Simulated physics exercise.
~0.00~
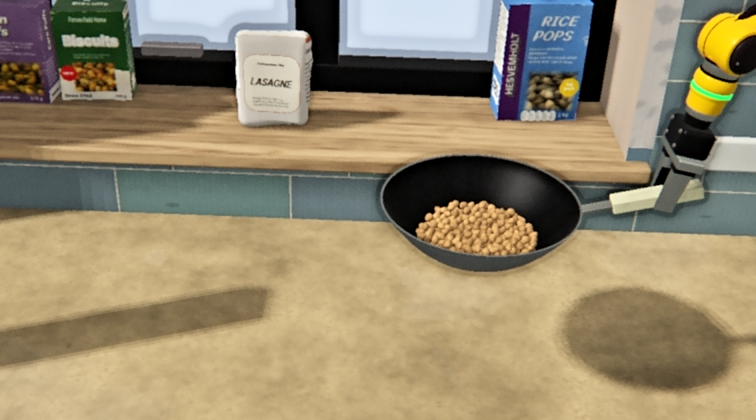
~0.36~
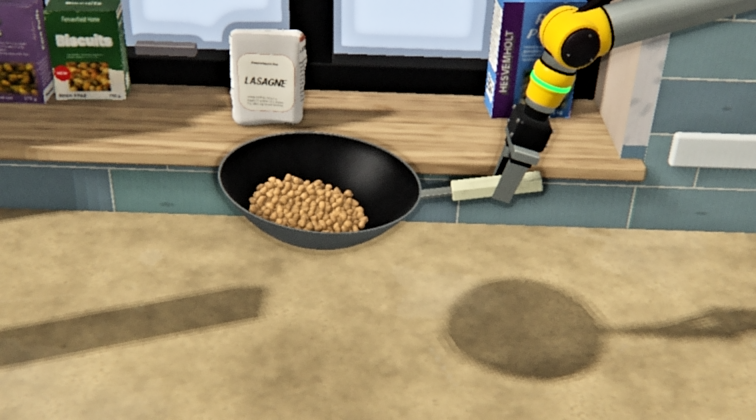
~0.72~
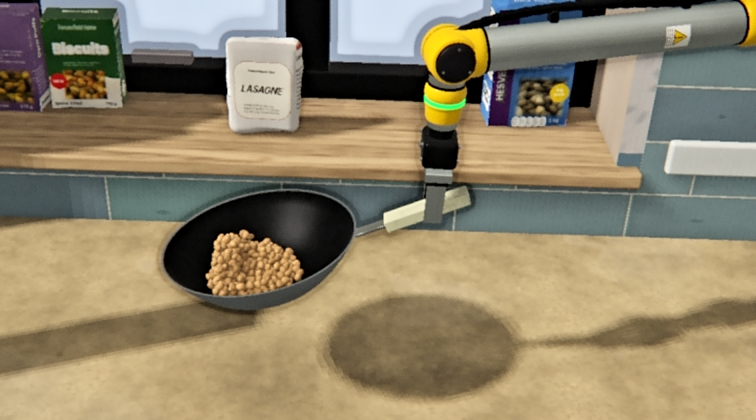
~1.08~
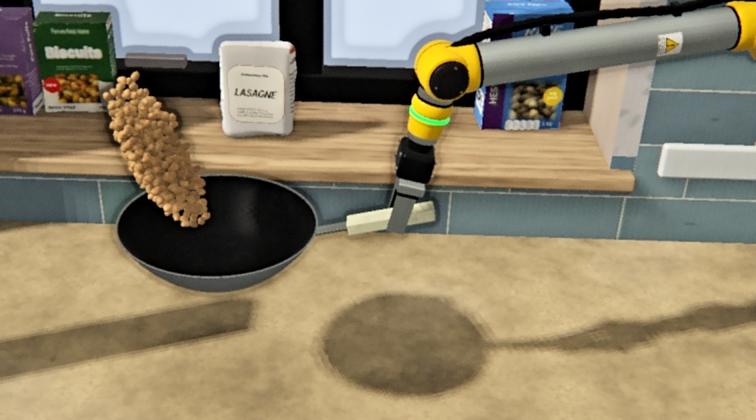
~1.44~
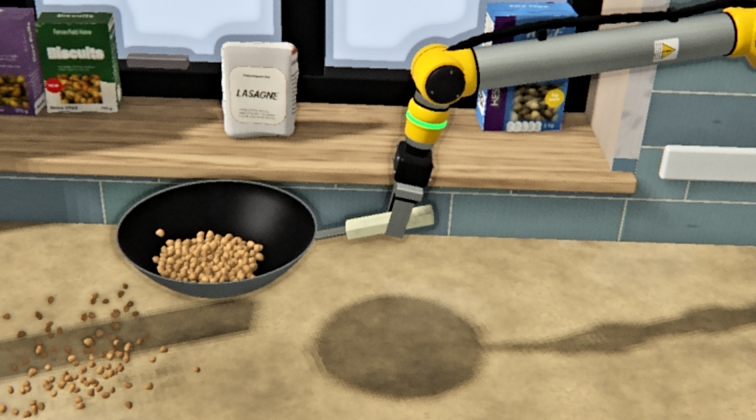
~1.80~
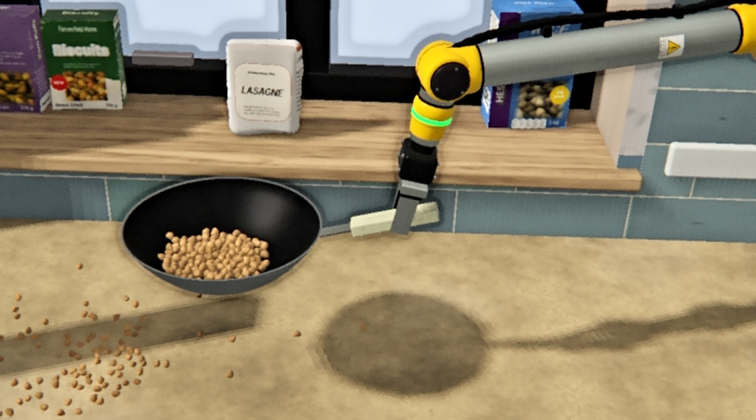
On a kitchen counter, a robot arm tosses chickpeas in a wok, spilling some.
